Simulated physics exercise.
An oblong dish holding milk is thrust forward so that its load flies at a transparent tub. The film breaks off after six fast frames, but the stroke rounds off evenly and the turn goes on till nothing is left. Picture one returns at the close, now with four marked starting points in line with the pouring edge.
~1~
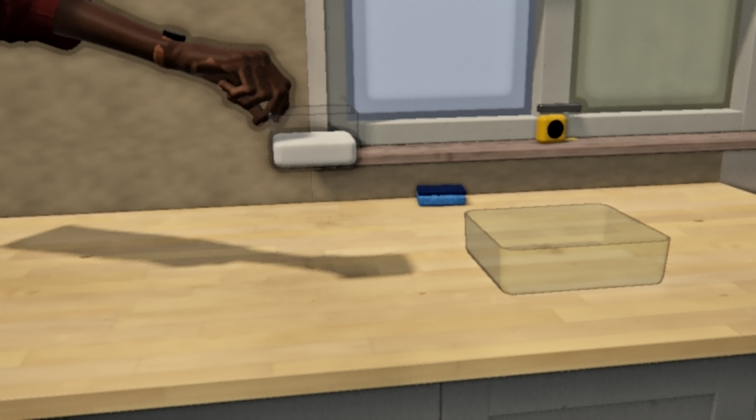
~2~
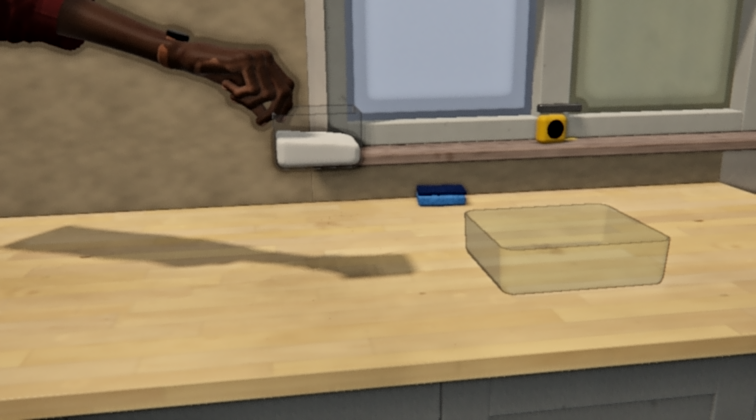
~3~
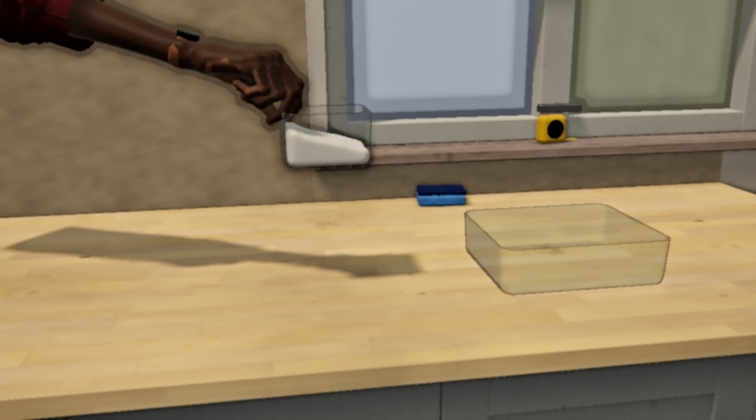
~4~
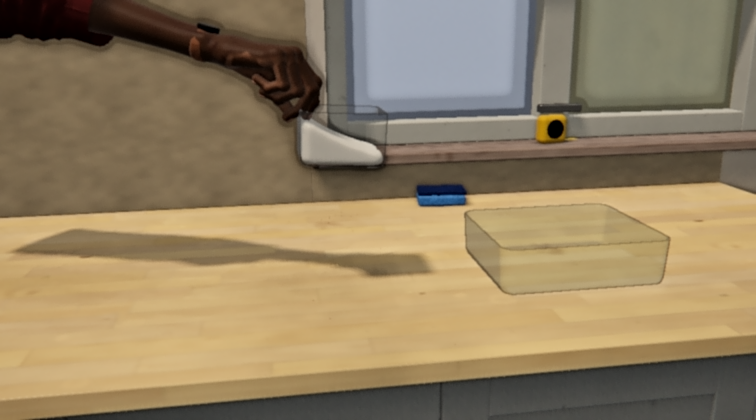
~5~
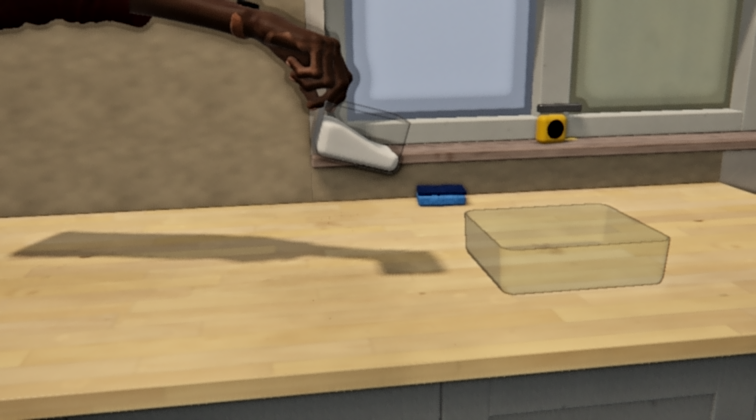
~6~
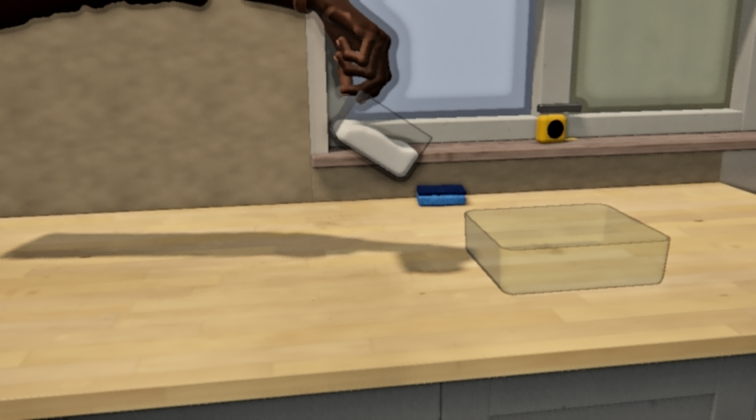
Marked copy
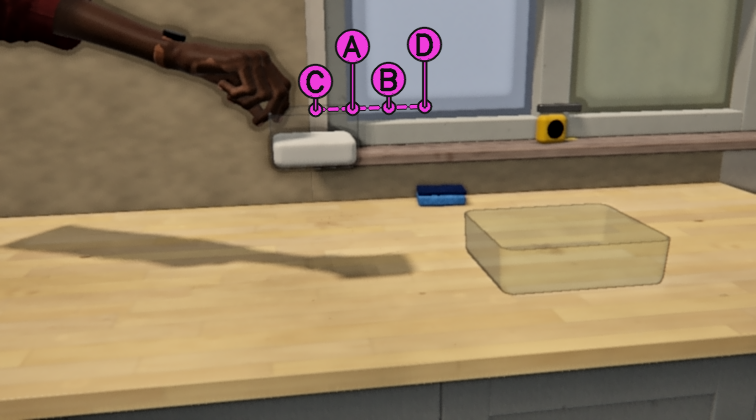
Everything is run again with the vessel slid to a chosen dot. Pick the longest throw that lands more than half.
Spot C just does it.
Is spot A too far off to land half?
No.
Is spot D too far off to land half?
No, not at all.
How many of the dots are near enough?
All of the four.
On the marked copy, A at (352, 108); B at (388, 107); C at (315, 109); D at (424, 106).
If A is chosen, about 73 % lands in the tub, 6 % falls short and 21 % goes beside or beyond.
If B is chosen, about 65 % lands in the tub, 3 % falls short and 32 % goes beside or beyond.
If C is chosen, about 71 % lands in the tub, 11 % falls short and 18 % goes beside or beyond.
If D is chosen, about 85 % lands in the tub, 6 % falls short and 9 % goes beside or beyond.
